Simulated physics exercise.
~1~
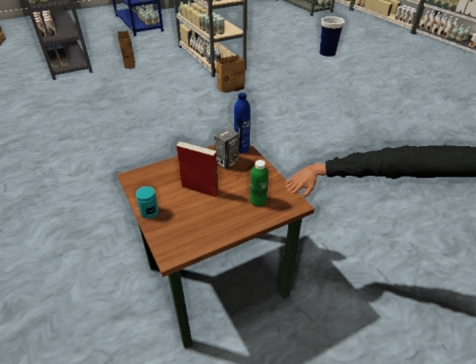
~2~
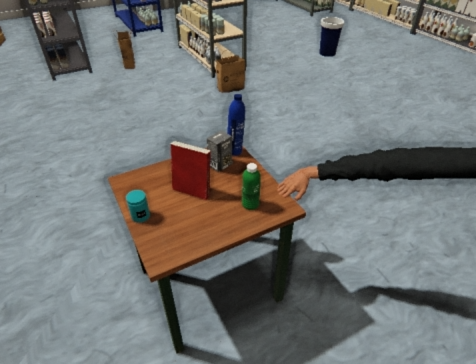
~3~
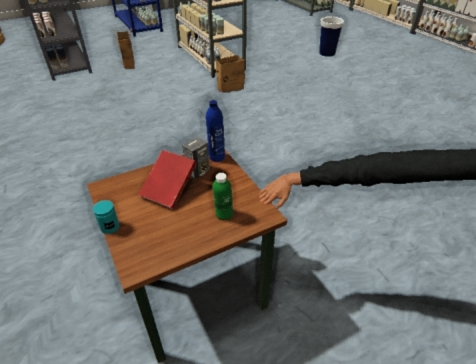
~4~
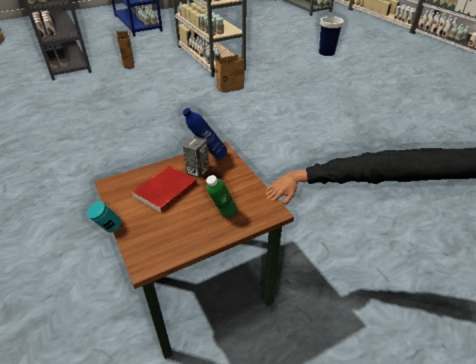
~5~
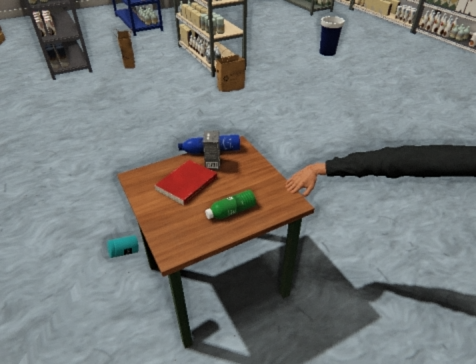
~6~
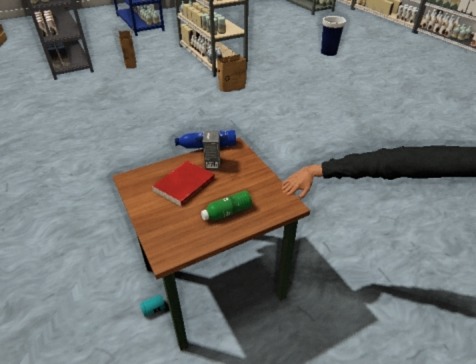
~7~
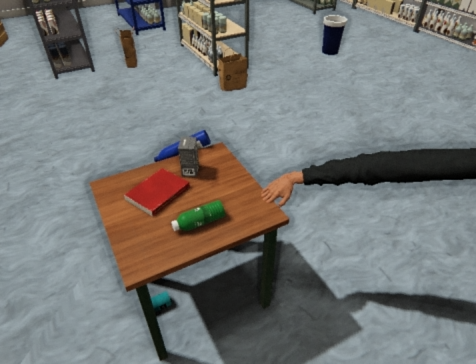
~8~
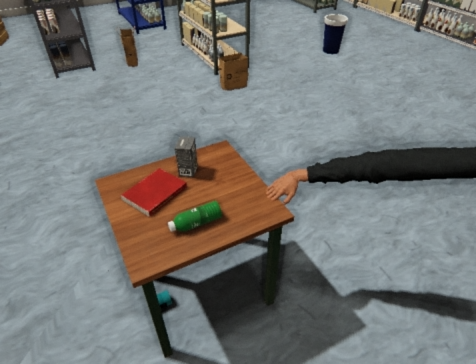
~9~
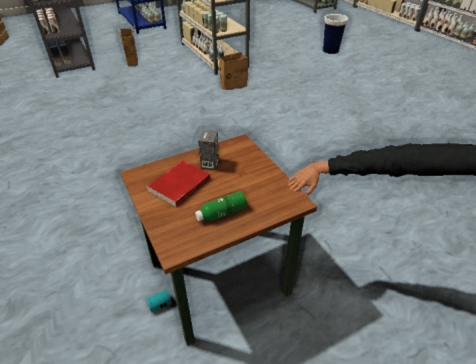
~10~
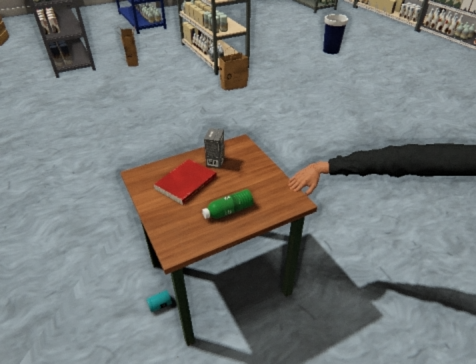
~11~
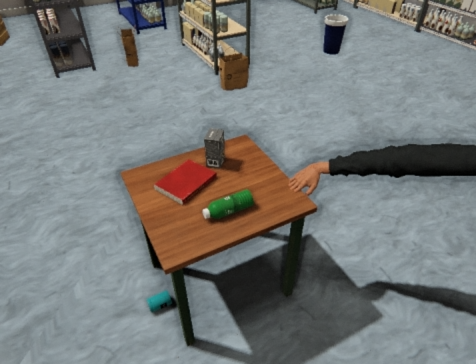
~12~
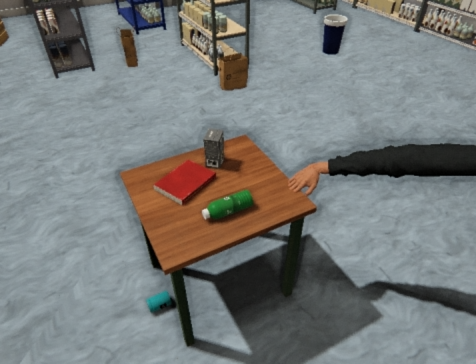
A hand rested at the edge of a small wooden table as it jerked left and right, toppling the book and green bottle and sending a turquoise jar and blue bottle off it, while the grey carton ended up still standing.
